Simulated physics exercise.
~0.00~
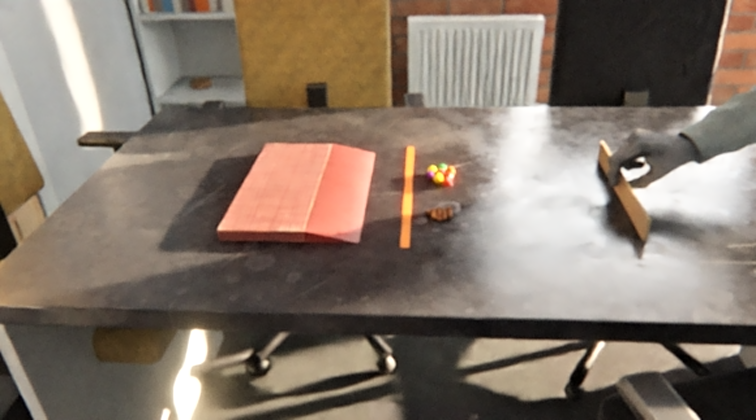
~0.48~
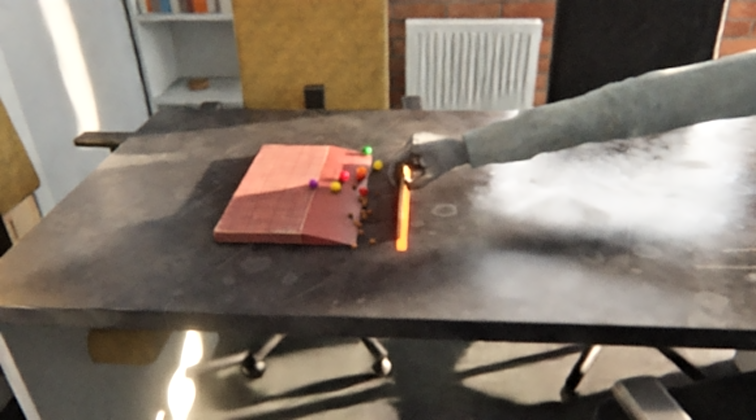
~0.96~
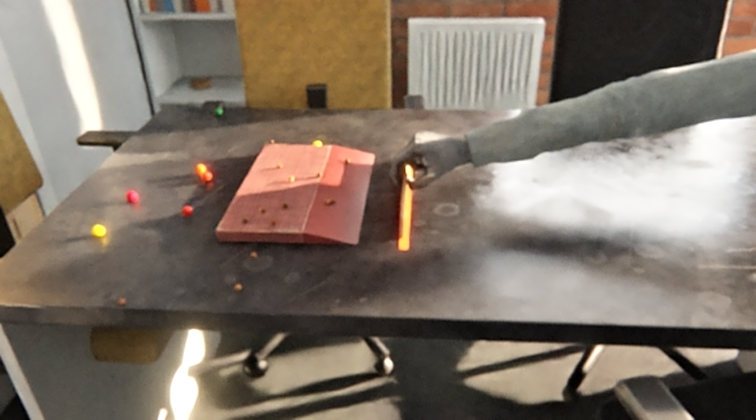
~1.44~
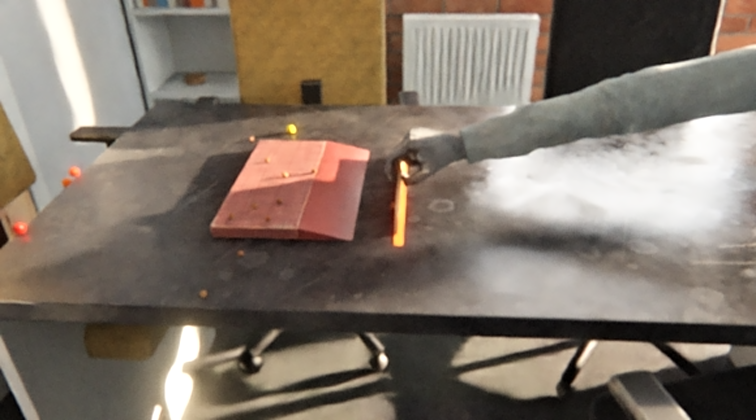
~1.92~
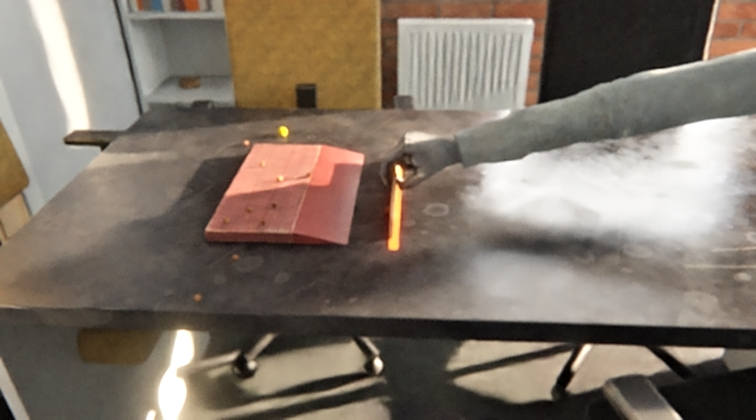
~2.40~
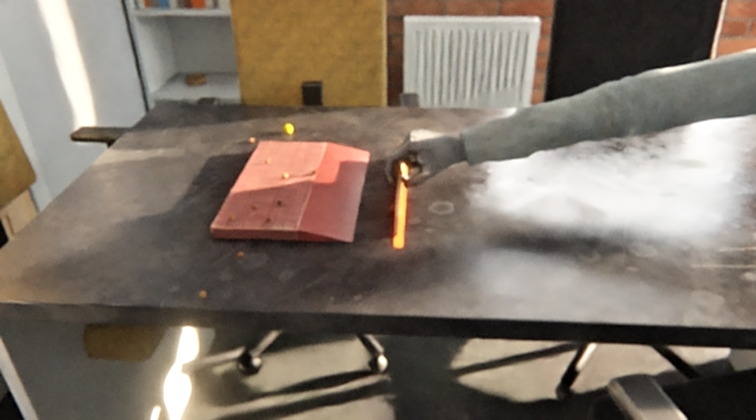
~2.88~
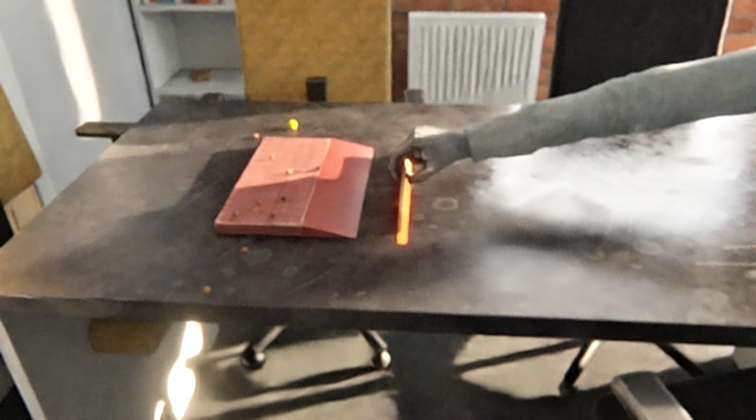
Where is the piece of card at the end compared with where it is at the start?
At the start the card is held upright toward the right side of the table, well away from the orange tape. At the end it is further left, held at the orange tape just to the right of the ramp.
